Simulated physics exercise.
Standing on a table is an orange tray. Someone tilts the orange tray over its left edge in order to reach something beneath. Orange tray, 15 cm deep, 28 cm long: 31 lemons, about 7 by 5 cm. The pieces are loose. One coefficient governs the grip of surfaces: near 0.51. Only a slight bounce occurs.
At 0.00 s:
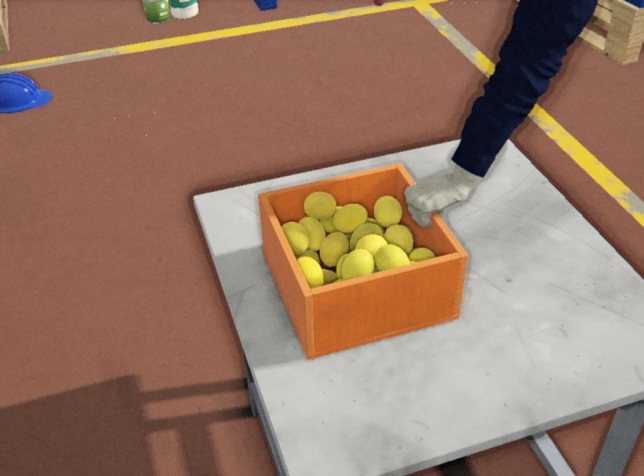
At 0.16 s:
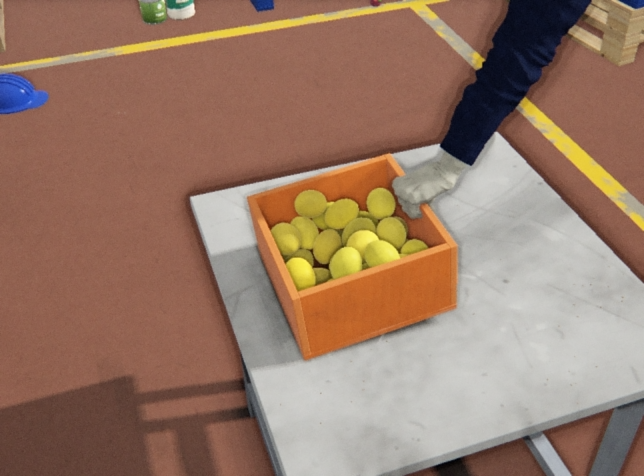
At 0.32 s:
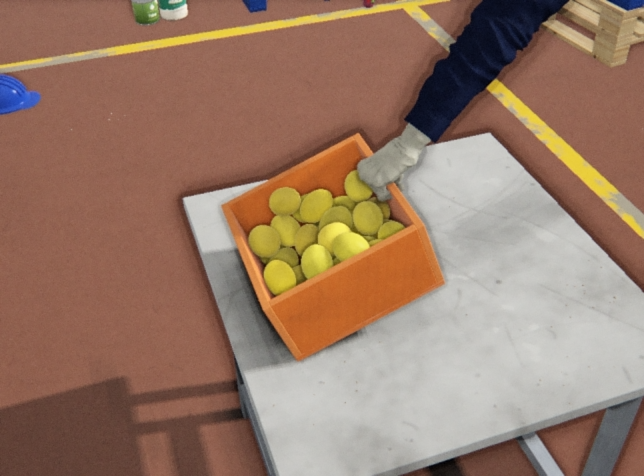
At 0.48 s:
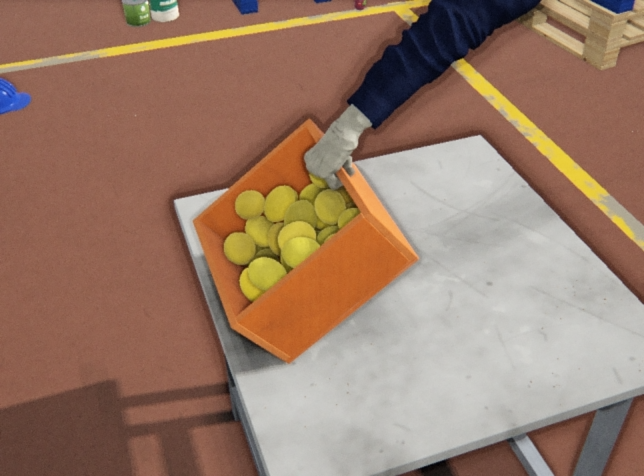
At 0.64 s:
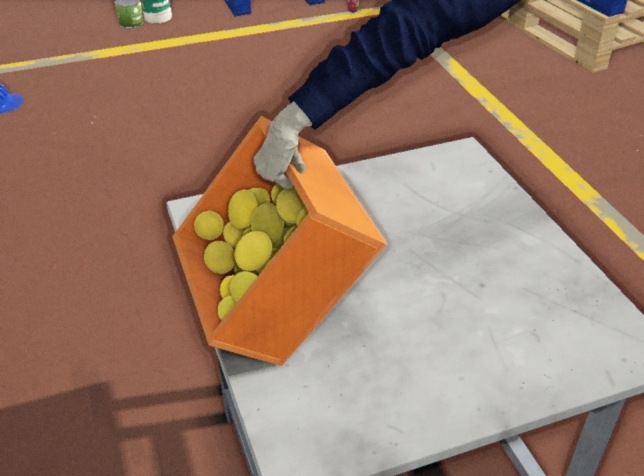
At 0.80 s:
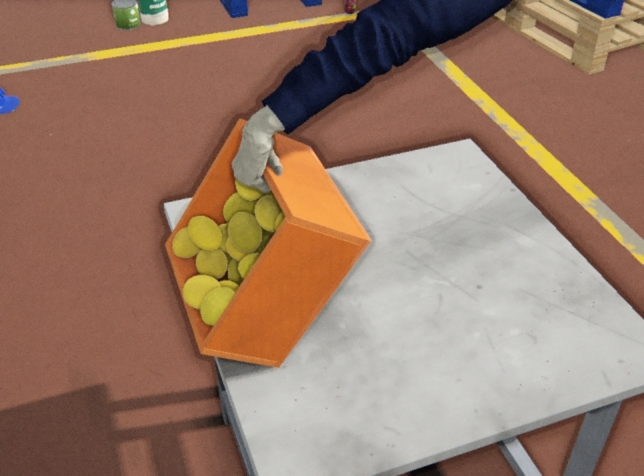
A gloved hand tilts an orange tray of loose yellow pieces leftward on a table.
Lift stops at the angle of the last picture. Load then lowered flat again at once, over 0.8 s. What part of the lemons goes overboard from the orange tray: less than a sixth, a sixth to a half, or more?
It is going to drop under one in six of its pieces.
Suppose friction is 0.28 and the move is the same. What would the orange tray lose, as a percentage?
Then the orange tray sheds 10 per cent of its load.
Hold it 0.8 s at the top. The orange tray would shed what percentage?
Orange tray: 0%.
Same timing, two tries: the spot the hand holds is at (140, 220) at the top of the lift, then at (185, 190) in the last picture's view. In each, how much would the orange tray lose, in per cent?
Loss for the orange tray - 60 percent, then 20 percent.
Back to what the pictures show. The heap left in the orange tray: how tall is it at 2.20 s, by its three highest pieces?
That is close to 16 centimetres.
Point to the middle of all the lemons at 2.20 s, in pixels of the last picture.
Somewhere around pixel (313, 266).
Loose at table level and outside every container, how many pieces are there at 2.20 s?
About 0 of them.
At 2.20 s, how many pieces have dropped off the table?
The number is close to 0.
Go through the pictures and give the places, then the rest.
In the first frame (we follow the rim corner now nearest the camera; the camera pans a little), orange tray at (311, 292); tilt 0°; nothing out yet.
The second frame shows orange tray at (299, 295); tilt 6°.
The third frame shows orange tray at (269, 304); tilt 20°.
The fourth frame shows orange tray at (236, 320); tilt 36°.
The fifth frame shows orange tray at (212, 337); tilt 50°.
The sixth frame shows orange tray at (203, 345); tilt 56°; nothing out yet.
After 1.02 s, tilt 46°; 0 of 31 out of the orange tray.
After 1.30 s, tilt 18°; 0 of 31 out of the orange tray.
After 1.70 s, tilt 0°; 0 of 31 out of the orange tray.
Final count (at 2.20 s), 0 of 31 out of the orange tray. Asked share, 0 of 31, 0 per cent.
